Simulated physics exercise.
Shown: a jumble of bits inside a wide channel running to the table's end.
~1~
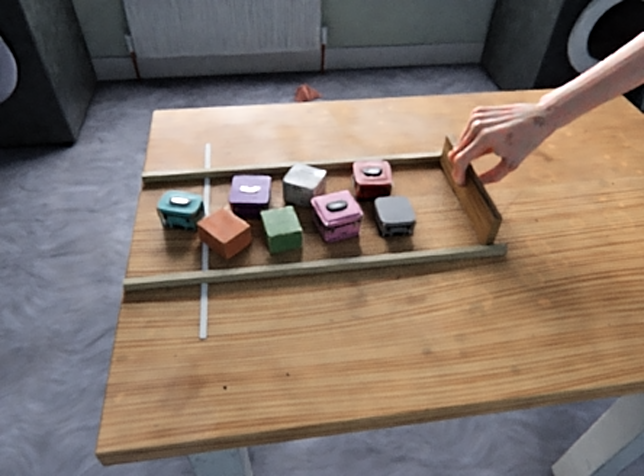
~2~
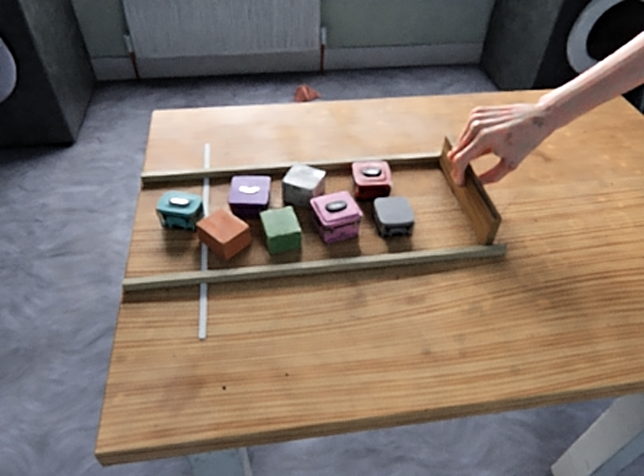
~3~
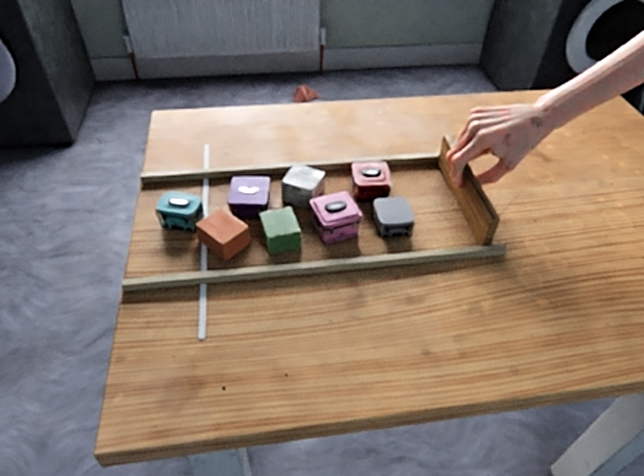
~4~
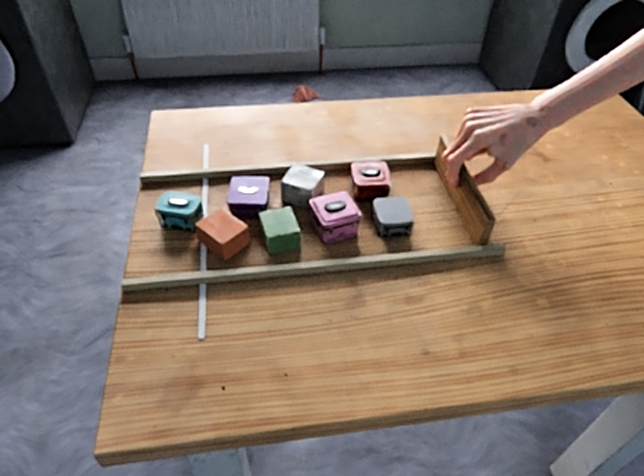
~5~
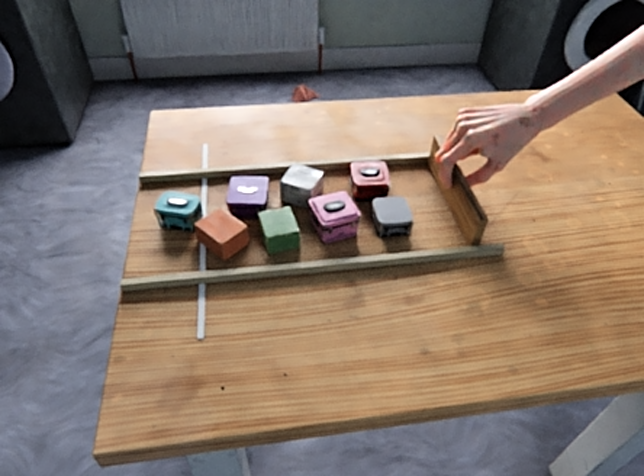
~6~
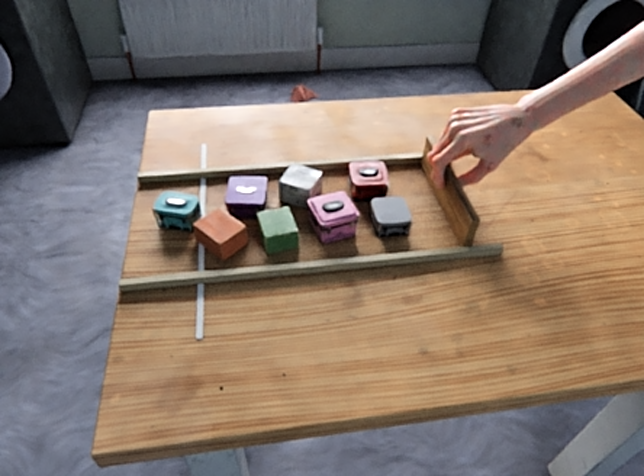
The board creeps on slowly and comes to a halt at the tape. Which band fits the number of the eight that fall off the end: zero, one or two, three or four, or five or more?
The band is three or four.
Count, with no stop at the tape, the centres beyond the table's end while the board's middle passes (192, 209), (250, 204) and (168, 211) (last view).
4, 2, 6.
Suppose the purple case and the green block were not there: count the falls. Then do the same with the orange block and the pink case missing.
The counts: 2 and 2.
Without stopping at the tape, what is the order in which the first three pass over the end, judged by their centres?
You'd get the turquoise case first, then the orange block, and the purple case after that.
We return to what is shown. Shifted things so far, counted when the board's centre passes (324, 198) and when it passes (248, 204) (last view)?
First 7, after that 8.
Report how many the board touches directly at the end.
In contact: 2.
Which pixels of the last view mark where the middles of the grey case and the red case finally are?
Final positions: Near (183, 235); near (183, 196).
Early on, none off yet; turquoise case at rest near (178, 211); orange block at rest near (221, 234); purple case at rest near (247, 198).
A while later, none off yet; turquoise case moving near (172, 211); orange block travelled about its own width near (184, 240); purple case travelled about its own width near (215, 200).
Further along, none off yet; turquoise case on its side near (108, 247); orange block leaning a little near (113, 247); purple case travelled well along near (151, 205).
Finally, the number that fall off is three or four; lost, green block, purple case, orange block and turquoise case.
